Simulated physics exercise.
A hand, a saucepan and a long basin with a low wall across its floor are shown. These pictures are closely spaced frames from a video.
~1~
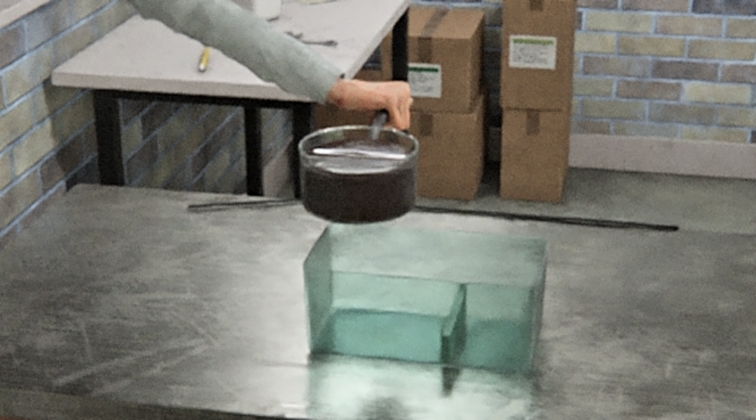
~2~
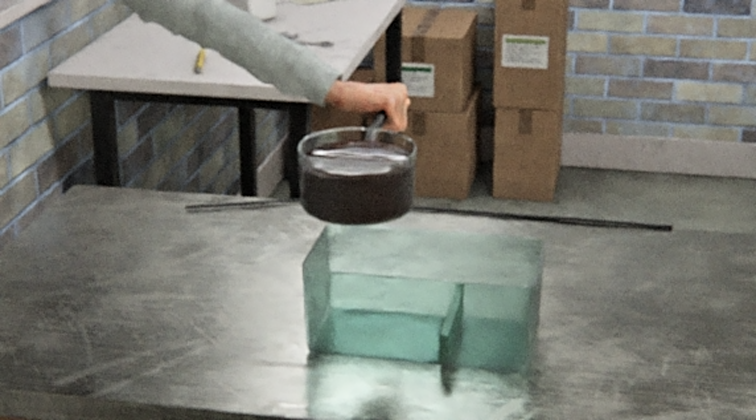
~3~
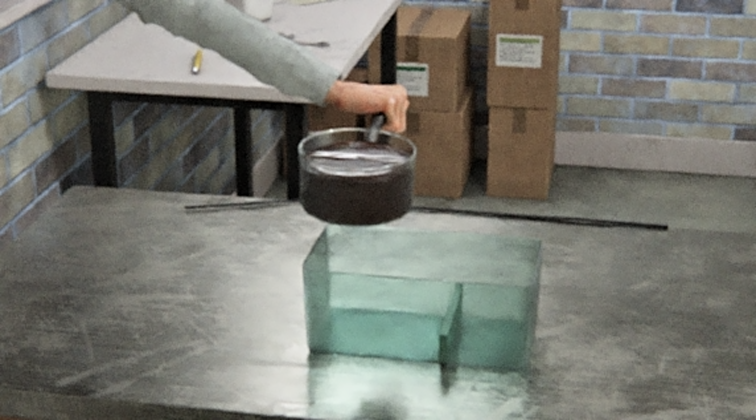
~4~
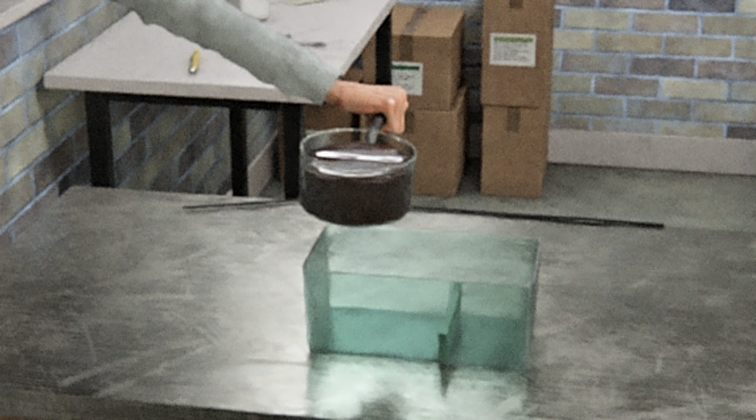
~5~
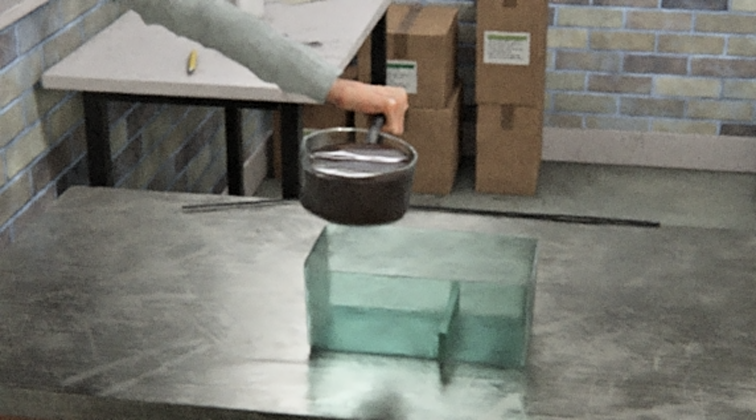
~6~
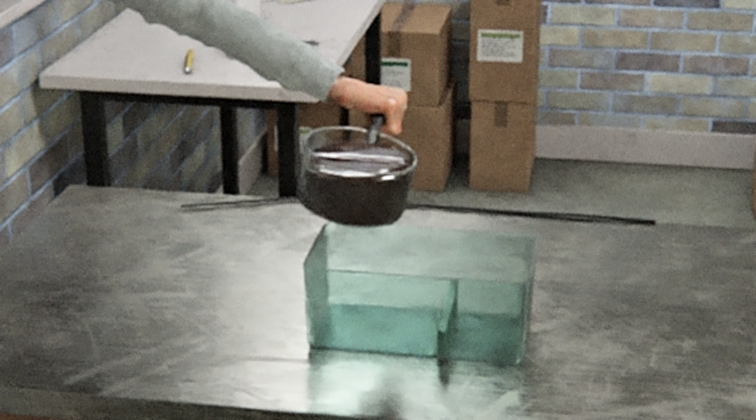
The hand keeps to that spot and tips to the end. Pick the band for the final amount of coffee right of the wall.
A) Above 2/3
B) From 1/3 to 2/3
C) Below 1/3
From 1/3 to 2/3.
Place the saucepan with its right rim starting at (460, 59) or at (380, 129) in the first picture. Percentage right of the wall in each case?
It comes out at around 60 percent and then around 20 percent.
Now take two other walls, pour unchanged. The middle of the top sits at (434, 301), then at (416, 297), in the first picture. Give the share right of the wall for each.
In order, 75 and 90 in a hundred.
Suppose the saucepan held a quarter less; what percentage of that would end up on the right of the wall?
About 50 parts in a hundred, give or take.
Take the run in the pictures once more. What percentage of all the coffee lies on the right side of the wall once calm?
Roughly 55 %.
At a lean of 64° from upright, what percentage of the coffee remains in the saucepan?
My estimate is close to 60 percent remaining.
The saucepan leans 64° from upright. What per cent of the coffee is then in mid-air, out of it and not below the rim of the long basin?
I'd reckon some 25 per cent.
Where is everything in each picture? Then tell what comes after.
In the first picture, it leans 0°; its right rim is at (416, 151); the coffee meets the walls at (305, 152) and (415, 159); the long basin's rim runs from (316, 245) to (543, 264); the wall's top is at (455, 311).
In the second picture, it leans 0°; its right rim is at (414, 153); the coffee meets the walls at (304, 153) and (413, 161).
In the third picture, it leans 2°; its right rim is at (414, 155); the coffee meets the walls at (304, 154) and (413, 163).
In the fourth picture, it leans 4°; its right rim is at (415, 158); the coffee meets the walls at (305, 156) and (413, 164).
In the fifth picture, it leans 7°; its right rim is at (415, 161); the coffee meets the walls at (306, 155) and (413, 164).
In the sixth picture, it leans 11°; its right rim is at (415, 164); the coffee meets the walls at (305, 156) and (413, 163).
A moment on, the saucepan is tipped part way and 58 per cent is still to pour, 2 is left of the wall and 16 right of it.
Next, the saucepan is tipped right over and 9 per cent is still to pour, 27 is left of the wall and 59 right of it.
Then the saucepan is tipped right over and 0 per cent is still to pour, 44 is left of the wall and 56 right of it.
Later the saucepan is tipped right over and 0 per cent is still to pour, 44 is left of the wall and 55 right of it.
Finally, 44 per cent lies left of the wall, 55 right of it and 0 outside.
